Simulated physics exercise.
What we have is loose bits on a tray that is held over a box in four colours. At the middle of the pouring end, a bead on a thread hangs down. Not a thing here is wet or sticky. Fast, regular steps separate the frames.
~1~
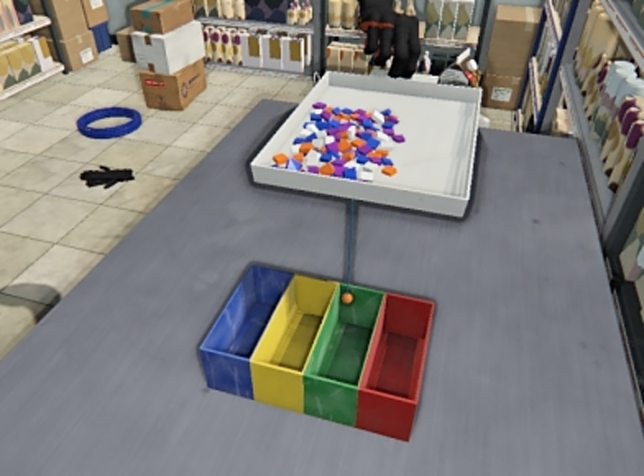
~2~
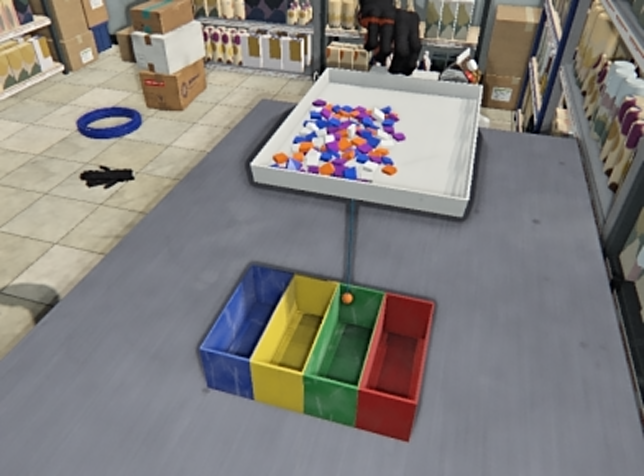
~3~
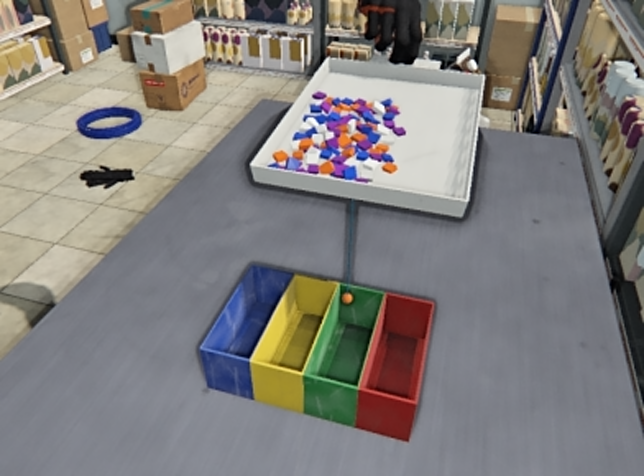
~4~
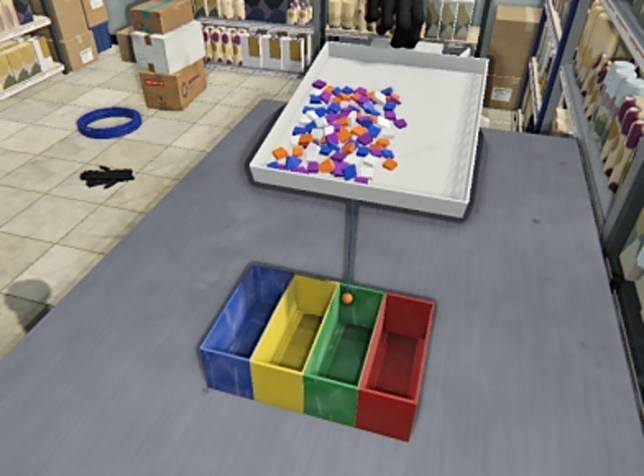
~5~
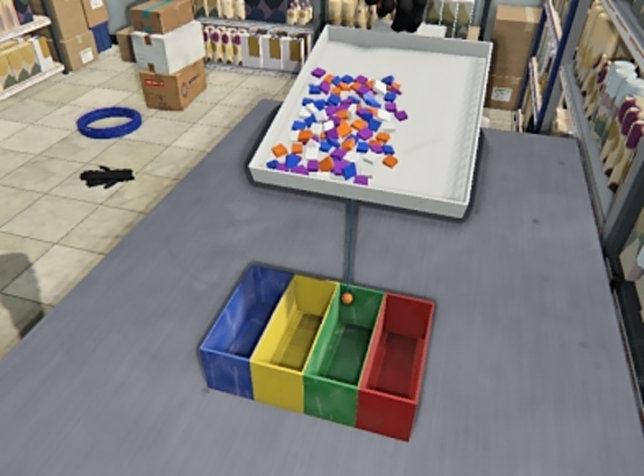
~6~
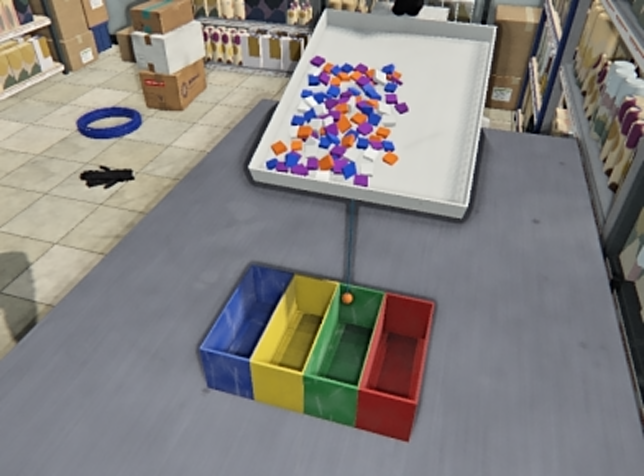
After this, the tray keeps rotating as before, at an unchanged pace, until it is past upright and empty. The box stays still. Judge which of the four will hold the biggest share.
I would say the yellow cell.
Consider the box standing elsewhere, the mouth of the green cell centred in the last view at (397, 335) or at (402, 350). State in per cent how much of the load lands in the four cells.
First 90 %, then 90 %.
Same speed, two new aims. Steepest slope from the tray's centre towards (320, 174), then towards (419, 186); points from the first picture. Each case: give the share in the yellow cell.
About 20 %, then 0 %.
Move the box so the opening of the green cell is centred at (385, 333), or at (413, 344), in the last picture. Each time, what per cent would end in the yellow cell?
Trial 1: 30 percent; trial 2: 20 percent.
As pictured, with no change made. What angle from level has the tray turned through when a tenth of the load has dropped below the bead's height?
That happens at close to 90 degrees.
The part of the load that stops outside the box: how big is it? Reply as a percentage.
I'd say around 10 per cent.
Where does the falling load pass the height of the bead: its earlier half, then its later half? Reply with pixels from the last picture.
Around (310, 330) at first; around (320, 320) after that.
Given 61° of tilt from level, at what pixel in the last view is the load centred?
(328, 156).
Just after the last frame, tray tipped steeply; every one on the tray.
A moment on, tray tipped right over; the larger part on the tray; about a tenth in the yellow cell; about a tenth in the green cell; just a few in the blue cell; just a few falling or outside the box.
Further on, tray tipped past a quarter turn; roughly a third in the yellow cell; roughly a quarter in the green cell; about a tenth in the red cell; about a tenth in the blue cell; about a tenth falling or outside the box.
When it is over, tray tipped past a quarter turn; roughly a third in the yellow cell; roughly a quarter in the green cell; about a tenth in the red cell; about a tenth in the blue cell; about a tenth outside the box.
